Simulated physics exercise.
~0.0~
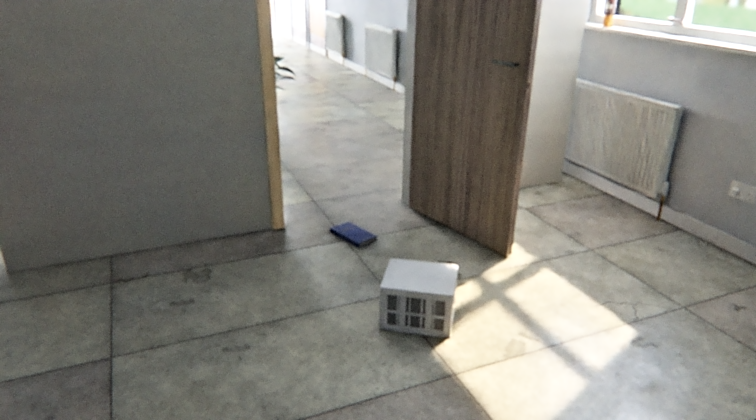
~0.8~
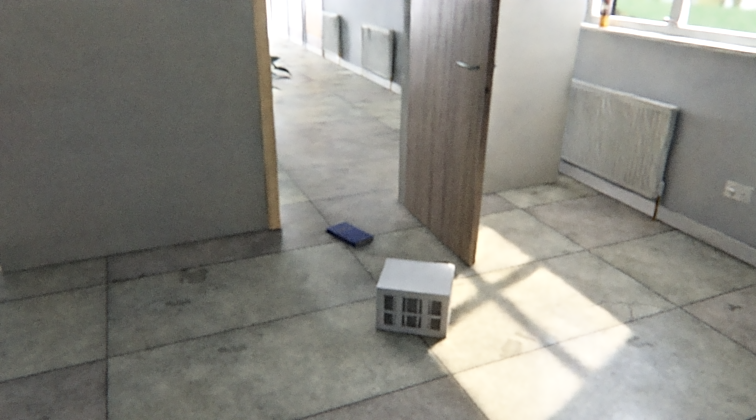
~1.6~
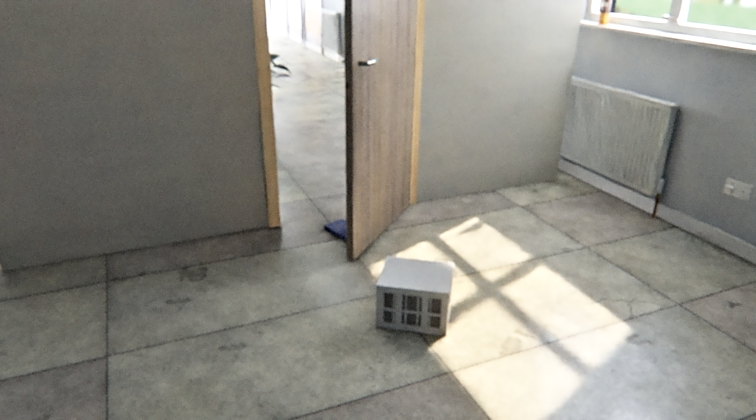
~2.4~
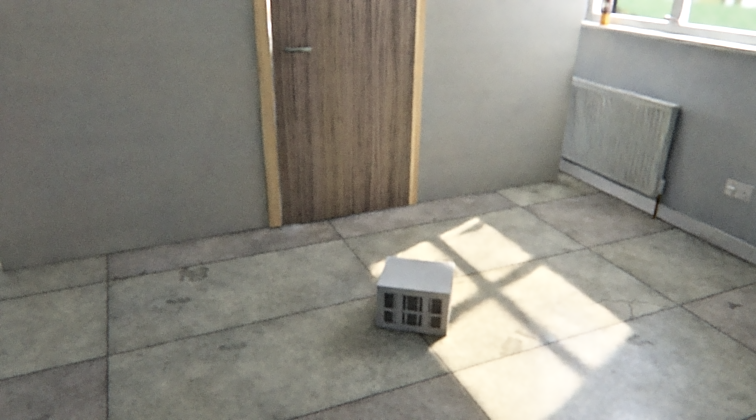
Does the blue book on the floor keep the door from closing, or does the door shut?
The door shuts. It swings past the spot where the blue book lay and ends up filling the doorway, with the book no longer in view.
